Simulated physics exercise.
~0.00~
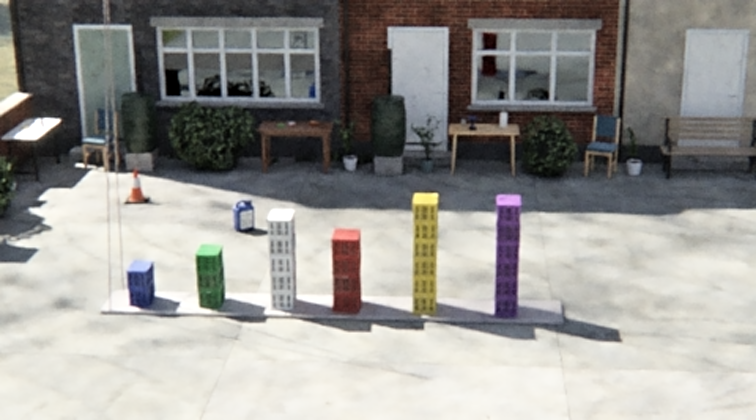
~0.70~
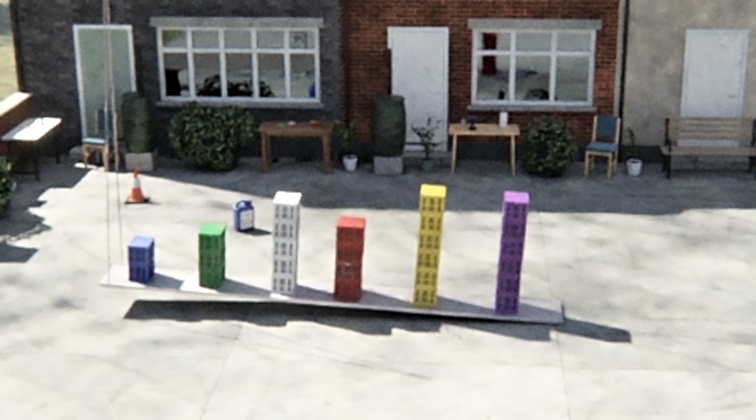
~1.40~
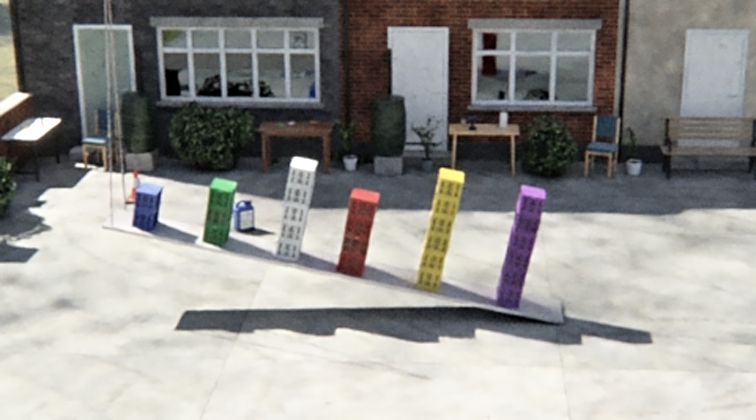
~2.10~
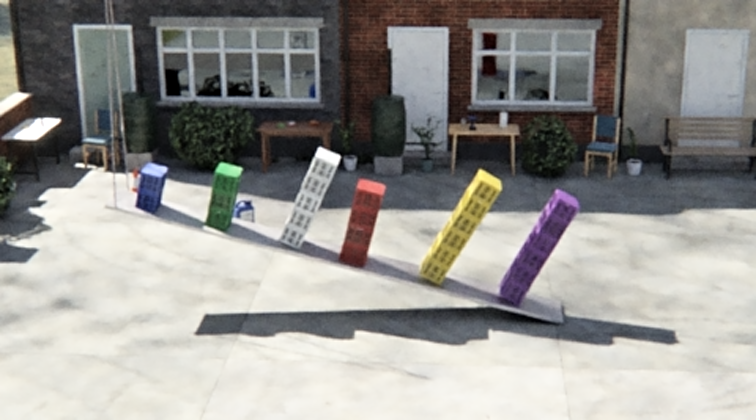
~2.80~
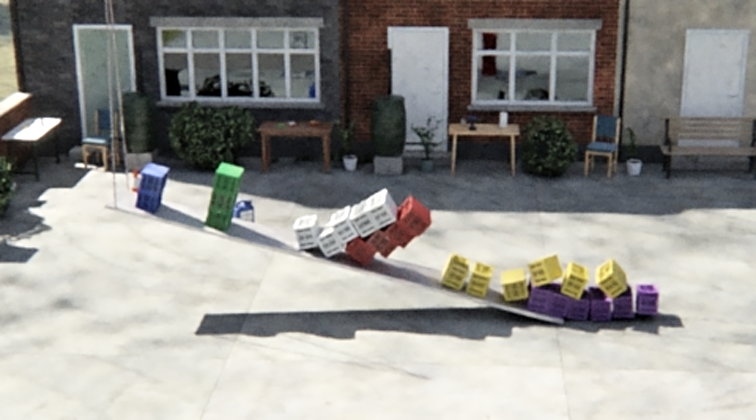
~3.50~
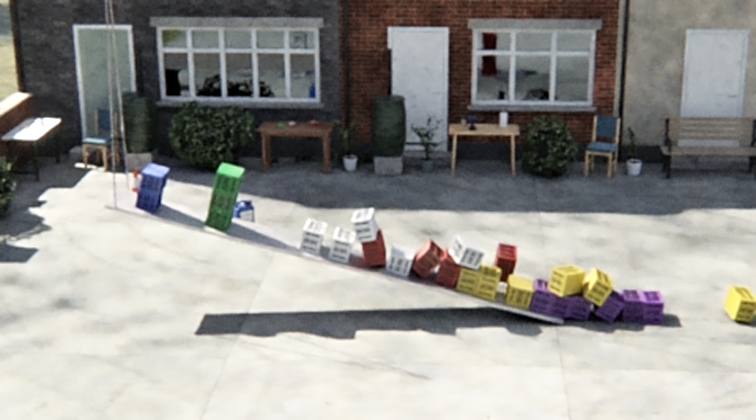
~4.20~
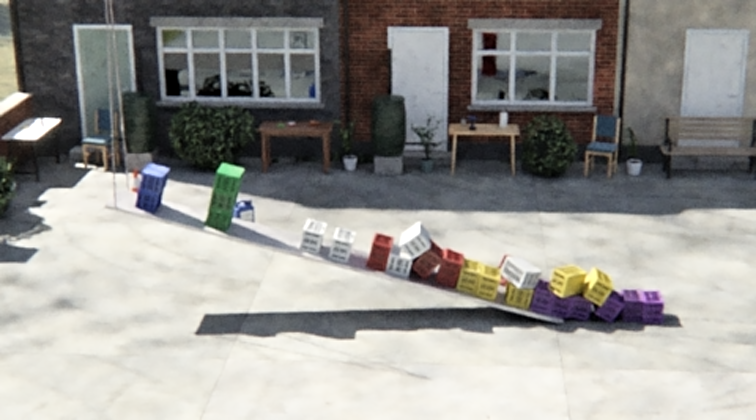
We see six coloured stacks of crates on a long deck whose left end rises until the yellow and purple stacks topple rightward, followed by the white and red ones. Their crates end up strewn down the slope, while the short blue and green stacks stay standing, leaning with it.
